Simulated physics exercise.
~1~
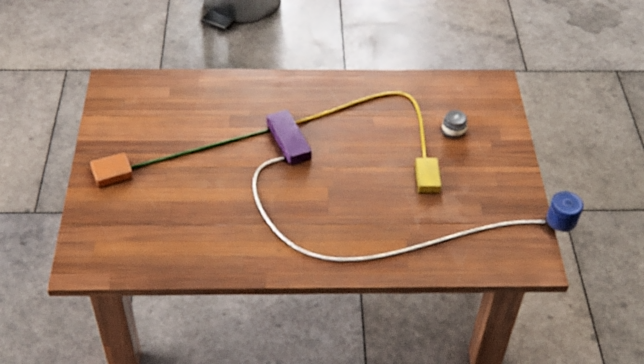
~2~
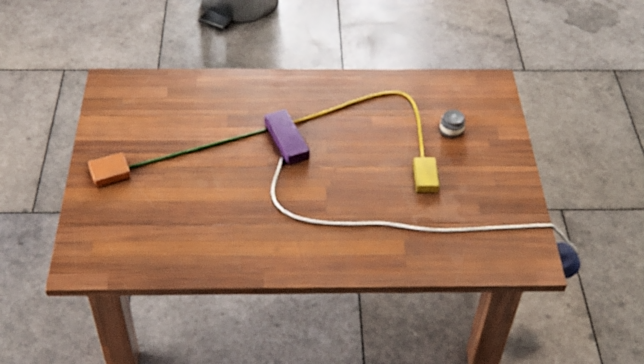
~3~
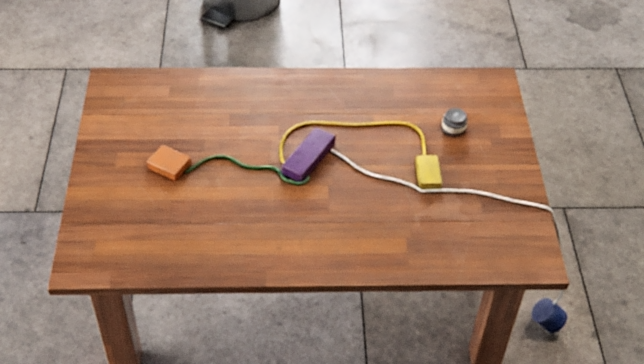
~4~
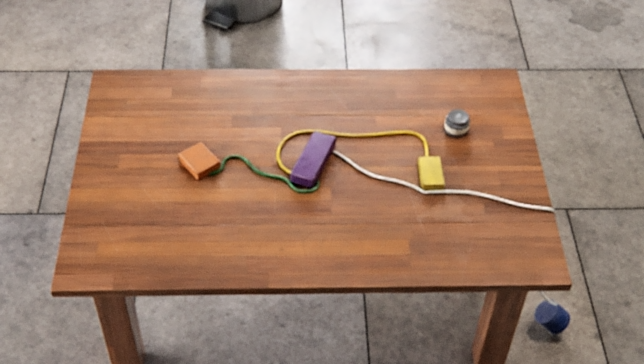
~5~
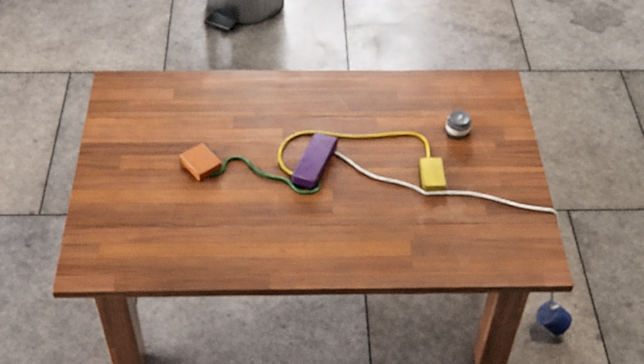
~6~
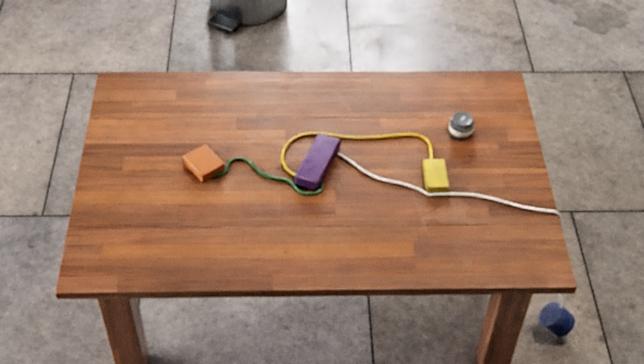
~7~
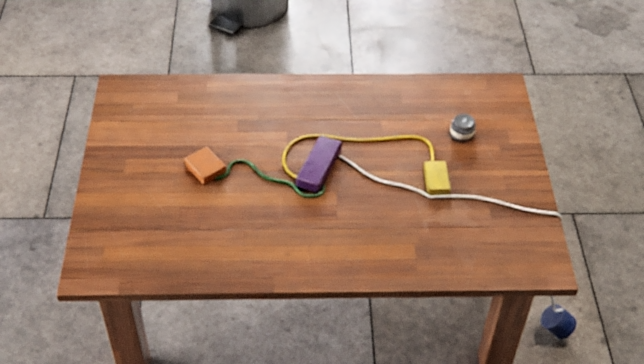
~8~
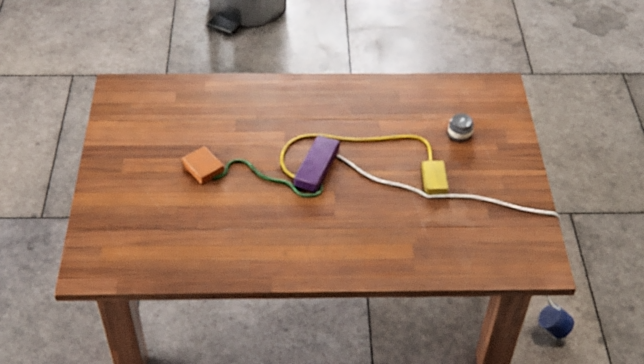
A blue speaker drops over the right edge of a wooden dining table, seen from above by a slightly swaying camera. A white cable ties it to a purple power strip near the middle, which also has a green cable to an orange charger on the left and a yellow cable to a yellow drive, with a grey jar behind. As the speaker falls, the white cable pulls tauter and the strip turns and shifts right, dragging the charger after it. The charger slides a little further, while the drive and jar stay put. Finally the speaker hangs below the tabletop, and everything else rests on the table.
